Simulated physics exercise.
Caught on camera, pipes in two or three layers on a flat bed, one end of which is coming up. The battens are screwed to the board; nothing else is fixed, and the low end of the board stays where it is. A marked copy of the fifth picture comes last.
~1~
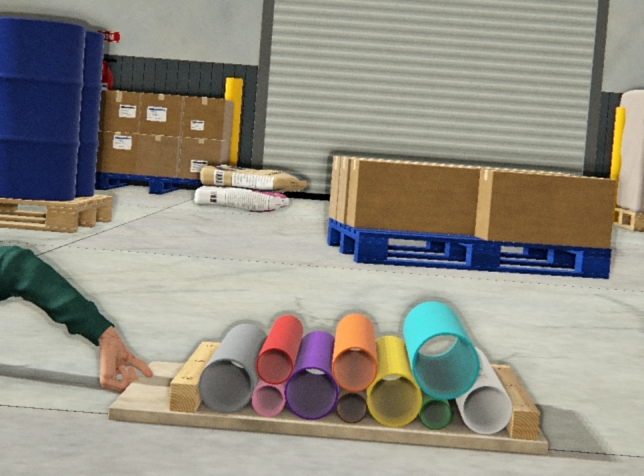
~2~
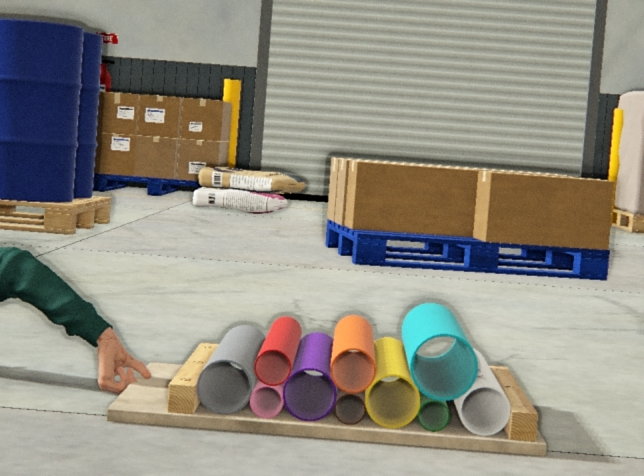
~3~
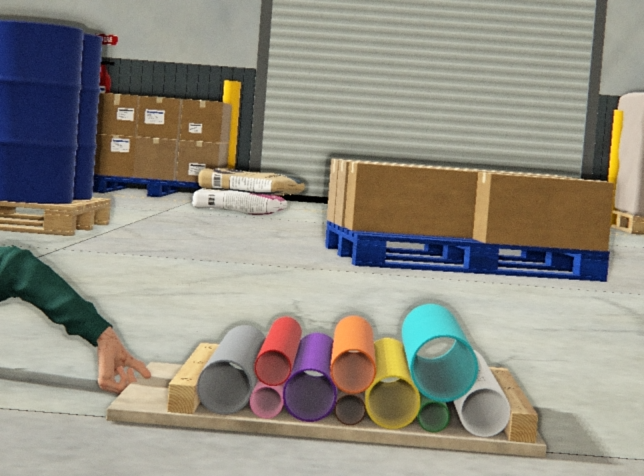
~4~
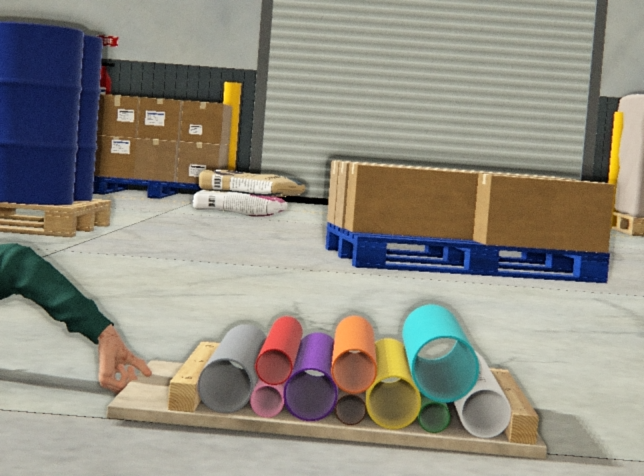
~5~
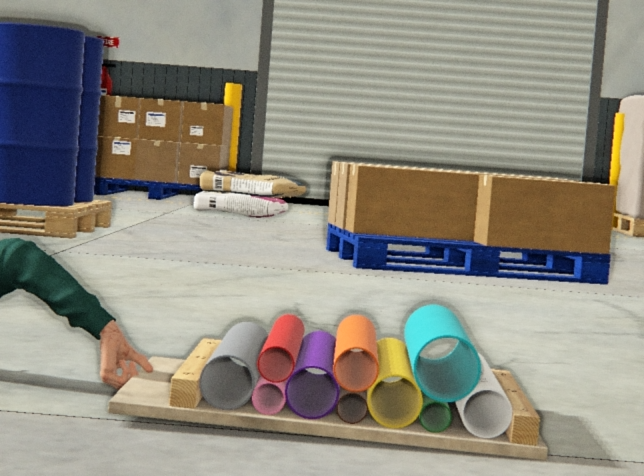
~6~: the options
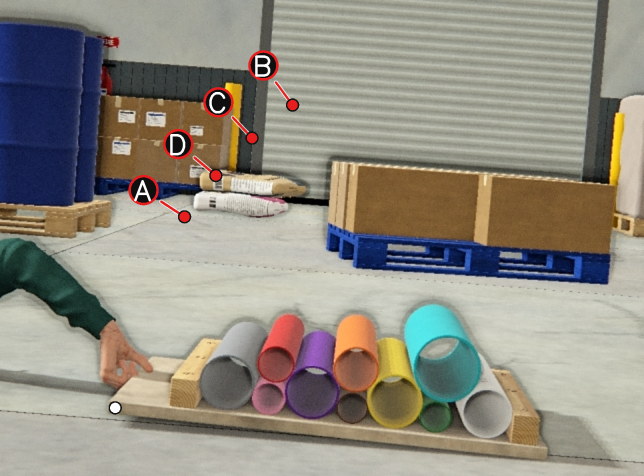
In a warehouse, a hand holds the left end of a board of stacked colored pipes, barely moving.
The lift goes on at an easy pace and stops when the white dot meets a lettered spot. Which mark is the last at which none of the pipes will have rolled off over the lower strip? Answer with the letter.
Mark D is as high as it can go.
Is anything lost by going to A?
At A: No.
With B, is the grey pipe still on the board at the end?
The grey pipe: Yes.
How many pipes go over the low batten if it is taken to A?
It comes to none.
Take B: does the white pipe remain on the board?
Yes.
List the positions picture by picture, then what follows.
Board (332, 390); grey pipe (226, 386), in the first frame.
Purple pipe (310, 394), in the second frame.
Board (330, 392); grey pipe (225, 387); pink pipe (267, 402); white pipe (485, 411), in the third frame.
Board (330, 392); grey pipe (225, 385); pink pipe (267, 401), in the fourth frame.
Board (332, 390); grey pipe (227, 382); pink pipe (269, 398), in the fifth frame.
On the copy, A at (184, 217); B at (292, 105); C at (252, 138); D at (216, 175); the white dot at (115, 408).
On D. First, board at 20°.
Then, board at 36°.
Finally, board at 36°, none over the low batten.
By contrast, A none over the low batten; B one over the low batten (turquoise); C one over the low batten (turquoise).
